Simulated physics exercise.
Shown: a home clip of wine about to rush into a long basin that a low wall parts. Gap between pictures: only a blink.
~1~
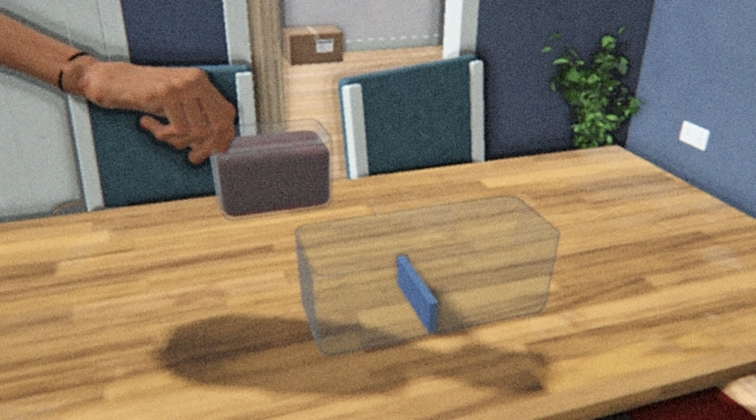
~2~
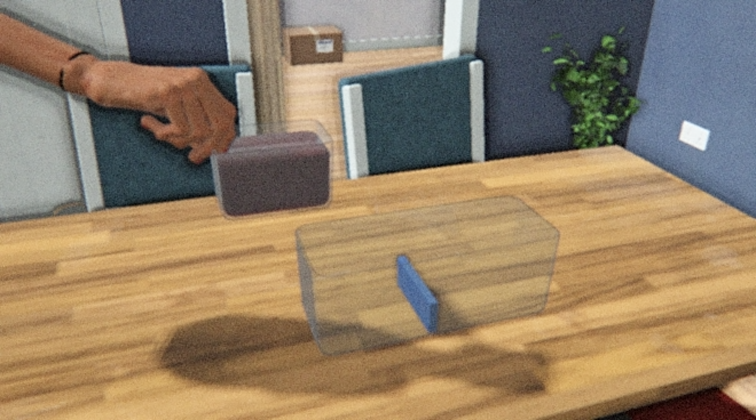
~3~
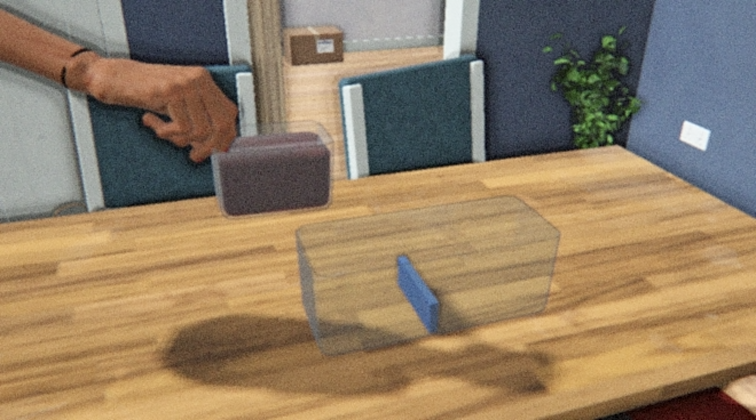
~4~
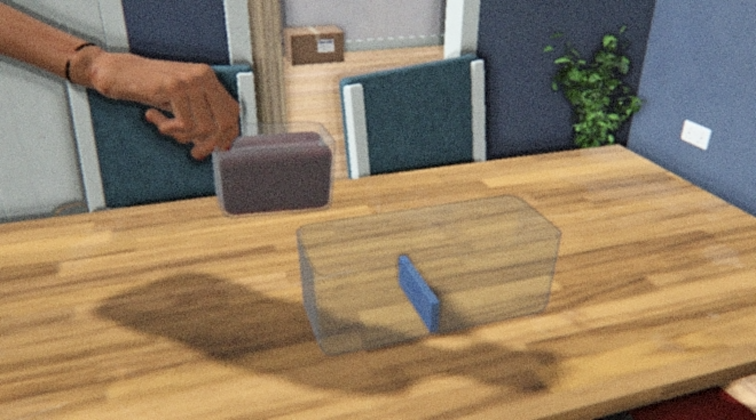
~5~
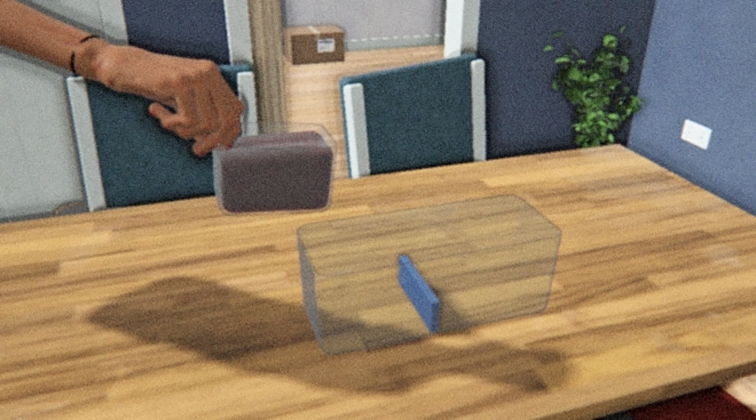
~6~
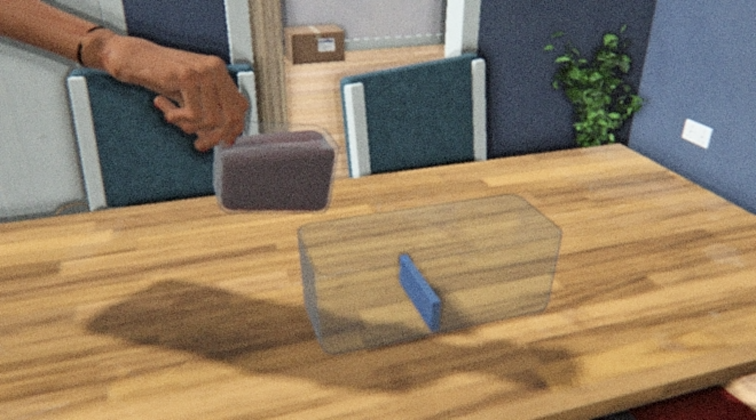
A glass container of dark liquid tilts slightly to the right on a wooden table as a hand beside it shifts a little, while a long clear basin with a low blue divider stays still in front.
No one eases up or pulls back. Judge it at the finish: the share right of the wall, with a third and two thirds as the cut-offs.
At the finish, the right of the wall has under a third.
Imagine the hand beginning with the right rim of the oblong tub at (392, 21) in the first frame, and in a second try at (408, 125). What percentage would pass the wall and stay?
The first gives 90 %, the second 90 %.
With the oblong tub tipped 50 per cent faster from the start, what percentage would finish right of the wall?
Roughly 5 in a hundred.
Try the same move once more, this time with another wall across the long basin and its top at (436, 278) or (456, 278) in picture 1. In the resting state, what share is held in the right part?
Around 5 percent in try one and around 10 percent in try two.
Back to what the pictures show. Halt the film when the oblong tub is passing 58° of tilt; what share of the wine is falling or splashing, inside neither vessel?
I'd put it near 25 per cent.
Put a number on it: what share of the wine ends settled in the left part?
100 % or thereabouts.
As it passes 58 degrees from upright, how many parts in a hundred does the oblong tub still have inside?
I'd put it near 60 %.
A moment on, the oblong tub is tipped part way and 62 per cent is still to pour, 14 is left of the wall and 0 right of it.
Next, the oblong tub is tipped on its side and 15 per cent is still to pour, 77 is left of the wall and 1 right of it.
Then the oblong tub is tipped right over and 1 per cent is still to pour, 95 is left of the wall and 2 right of it.
Later the oblong tub is tipped right over and 0 per cent is still to pour, 98 is left of the wall and 2 right of it.
In the end 98 per cent lies left of the wall, 2 right of it and 0 outside.
